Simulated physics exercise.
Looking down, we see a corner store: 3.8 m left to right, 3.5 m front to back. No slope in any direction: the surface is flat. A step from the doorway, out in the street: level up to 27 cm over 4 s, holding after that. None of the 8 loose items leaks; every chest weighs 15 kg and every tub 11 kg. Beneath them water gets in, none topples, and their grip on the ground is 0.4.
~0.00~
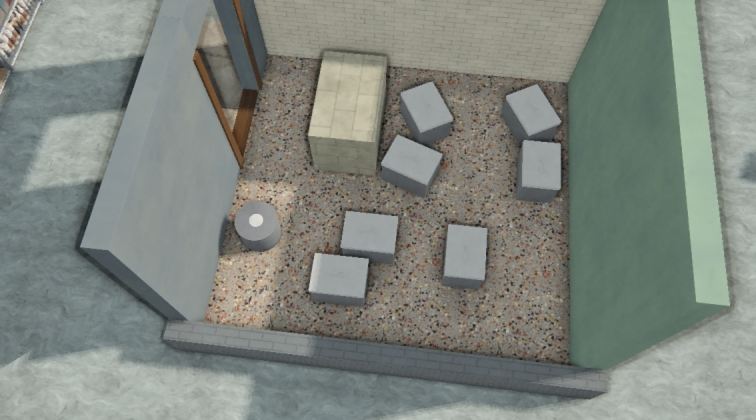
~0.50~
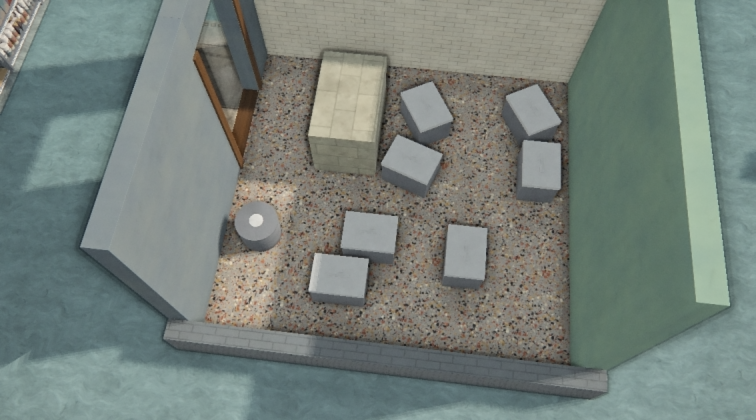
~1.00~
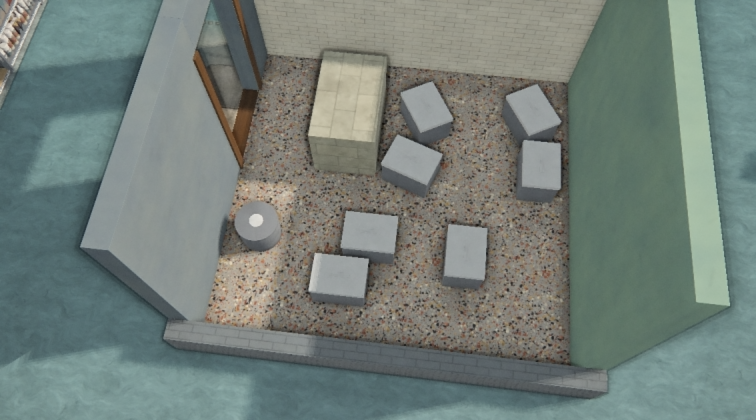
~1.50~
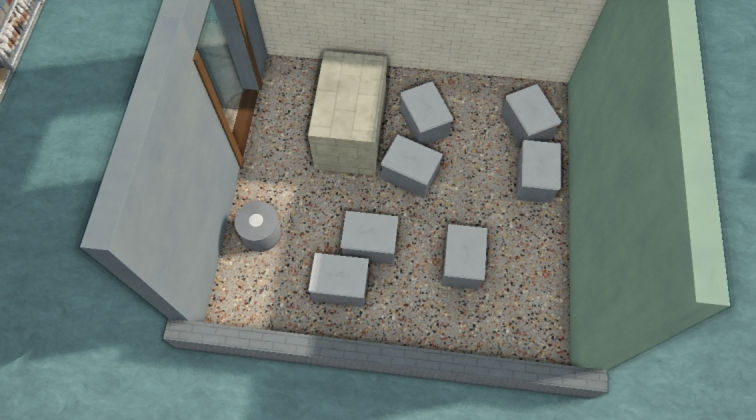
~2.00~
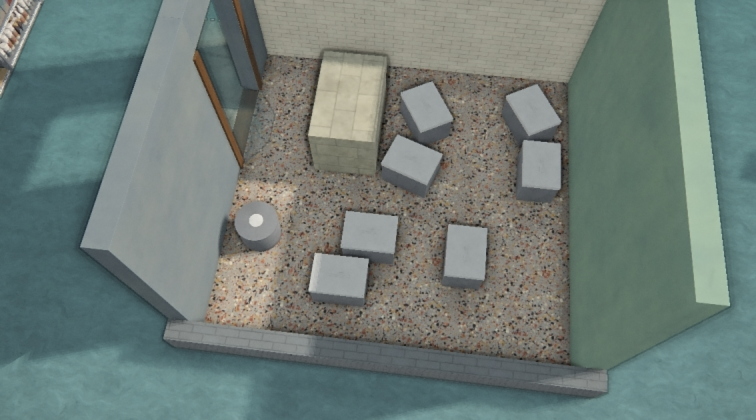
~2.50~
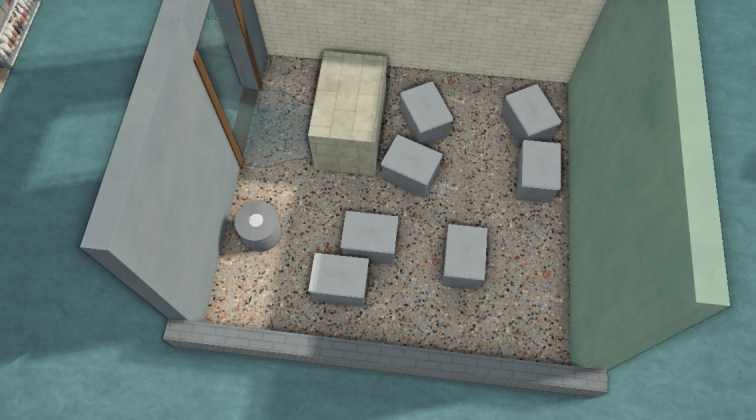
Teal water covering the pale ground around a small walled room, then slowly creeping through the left doorway past still grey blocks.
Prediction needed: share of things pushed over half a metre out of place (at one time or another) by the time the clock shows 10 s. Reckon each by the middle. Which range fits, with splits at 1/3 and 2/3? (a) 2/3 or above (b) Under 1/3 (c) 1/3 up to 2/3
(c) 1/3 up to 2/3.
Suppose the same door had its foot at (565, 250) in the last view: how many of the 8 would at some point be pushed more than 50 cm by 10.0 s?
So the tally would be 6.
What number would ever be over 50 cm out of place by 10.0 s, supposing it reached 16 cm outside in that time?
In that case 2 of them.
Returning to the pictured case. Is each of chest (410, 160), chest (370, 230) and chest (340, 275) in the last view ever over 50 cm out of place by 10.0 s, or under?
Same order as the question: Smaller, greater, greater.
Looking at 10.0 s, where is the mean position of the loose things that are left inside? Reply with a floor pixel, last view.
About (464, 204).
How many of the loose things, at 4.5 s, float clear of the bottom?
The count is 0.
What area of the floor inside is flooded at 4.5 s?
Close to 4.5 m2, I'd say.
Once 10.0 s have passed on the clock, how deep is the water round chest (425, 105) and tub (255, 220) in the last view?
Some 7 cm at the first, some 10 cm at the second.
After 3.5 s 0 of 8 are over 50 cm from their spots; 0 afloat.
After 4.5 s 0 of 8 are over 50 cm from their spots; 0 afloat.
After 7.0 s 2 of 8 are over 50 cm from their spots; 1 afloat.
After 10.0 s 4 of 8 are over 50 cm from their spots, and 4 have been at some point; 7 afloat.
